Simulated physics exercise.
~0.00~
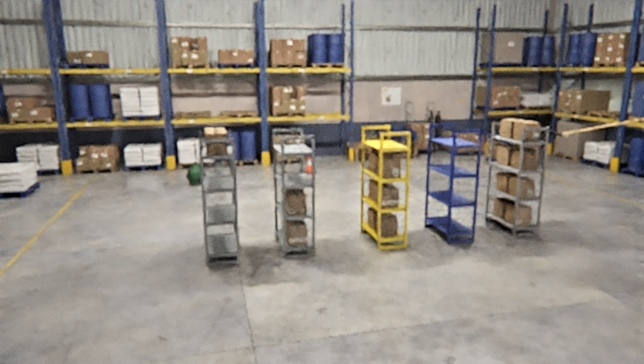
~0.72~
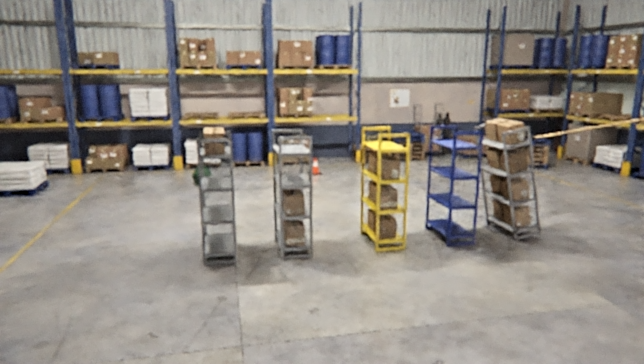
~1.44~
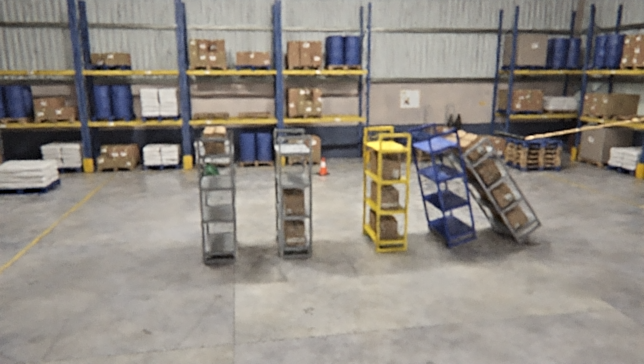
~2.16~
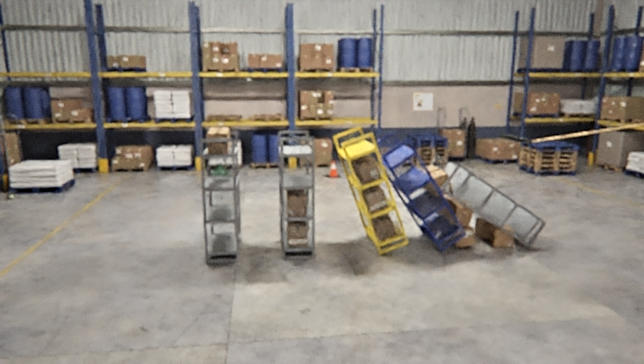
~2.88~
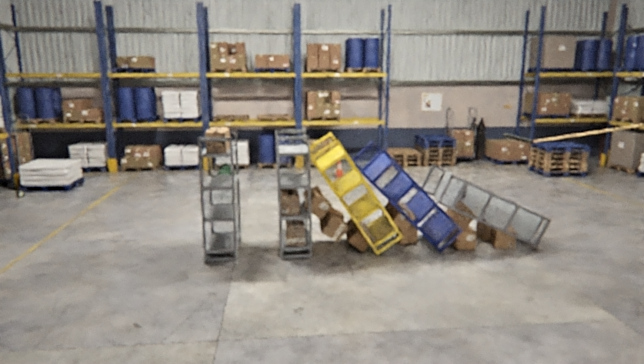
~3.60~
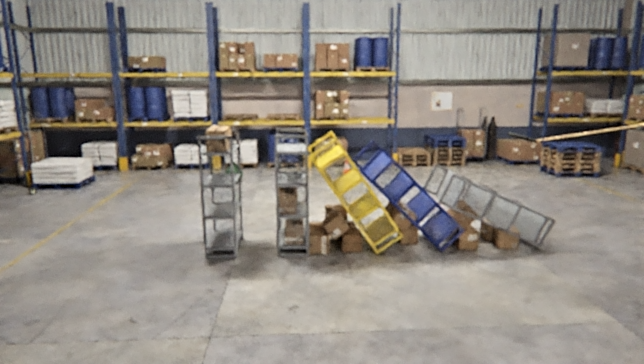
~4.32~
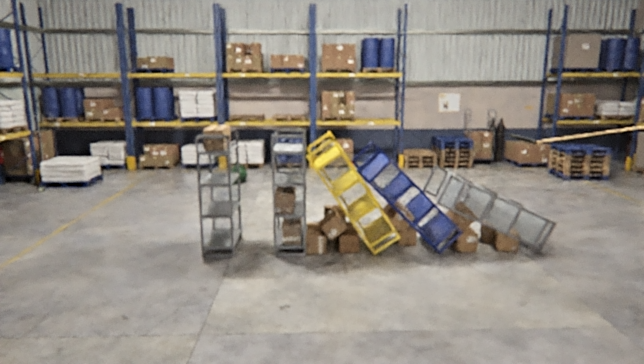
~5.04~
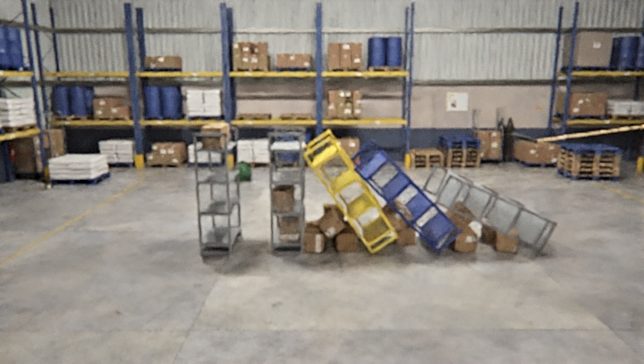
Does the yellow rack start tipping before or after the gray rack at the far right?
The yellow rack starts tipping after the gray rack at the far right, which is already leaning well over while the yellow one still stands straight.
